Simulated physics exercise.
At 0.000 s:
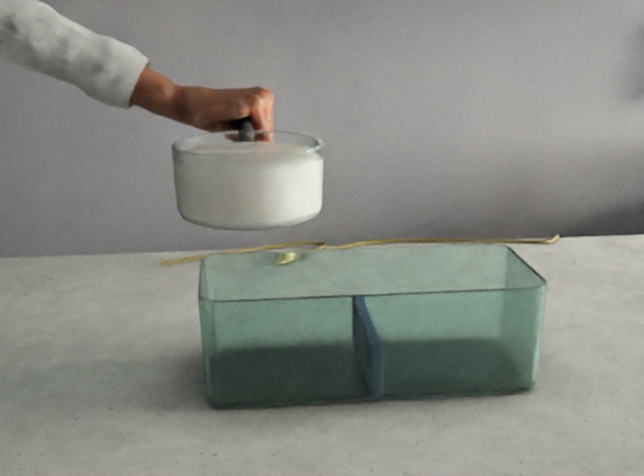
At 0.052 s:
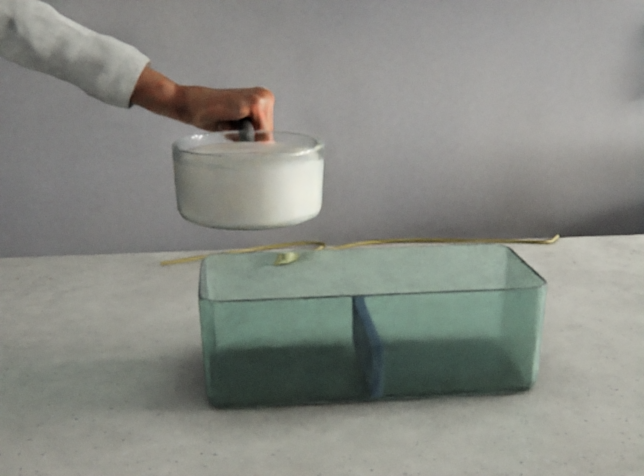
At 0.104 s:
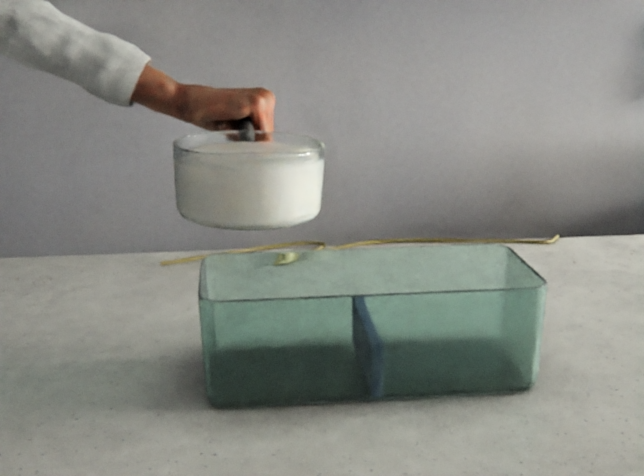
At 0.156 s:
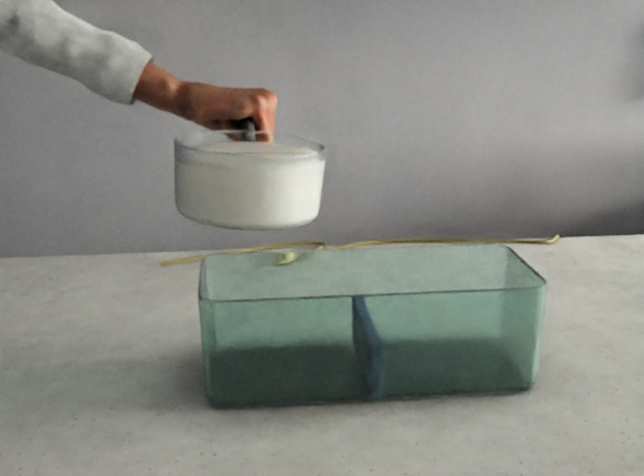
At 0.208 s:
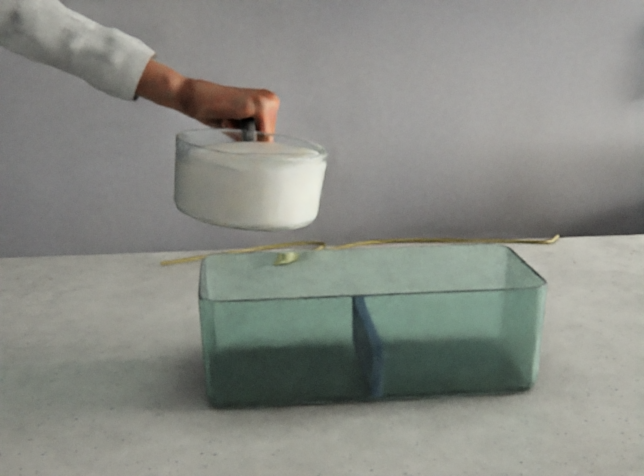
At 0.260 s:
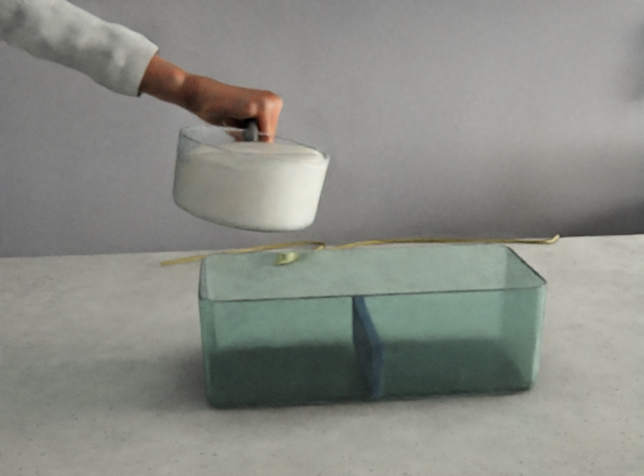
A hand held a clear saucepan of milk above the left end of a long green basin with a low blue wall inside, then slowly tilted the pan slightly to the right.
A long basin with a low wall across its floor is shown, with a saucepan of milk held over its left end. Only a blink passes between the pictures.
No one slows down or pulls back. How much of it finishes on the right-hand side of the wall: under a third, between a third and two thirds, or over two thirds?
I'd put the amount right of the wall between the two marks of a third and two thirds.
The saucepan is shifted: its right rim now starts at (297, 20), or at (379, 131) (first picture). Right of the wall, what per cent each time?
In turn 65 and 90 in a hundred.
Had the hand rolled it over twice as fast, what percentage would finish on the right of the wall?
I'd say close to 35 per cent.
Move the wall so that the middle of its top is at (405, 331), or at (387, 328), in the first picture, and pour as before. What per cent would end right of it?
15 % and 40 %, roughly.
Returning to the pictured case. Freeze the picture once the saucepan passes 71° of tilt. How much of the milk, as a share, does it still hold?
40 per cent or so.
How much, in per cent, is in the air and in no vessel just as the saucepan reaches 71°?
It comes to around 30 per cent.
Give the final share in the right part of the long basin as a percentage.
It comes to some 60 per cent.
Then, 0.73 s in, the tilt is 71° and 42 per cent is still to pour, 4 is left of the wall and 26 right of it.
Then, 1.07 s in, the tilt is 112° and 3 per cent is still to pour, 35 is left of the wall and 59 right of it.
Then, 1.42 s in, the tilt is 122° and 0 per cent is still to pour, 40 is left of the wall and 59 right of it.
Then, 1.81 s in, the tilt is 122° and 0 per cent is still to pour, 40 is left of the wall and 59 right of it.
Finally, 40 per cent lies left of the wall, 59 right of it and 0 outside.
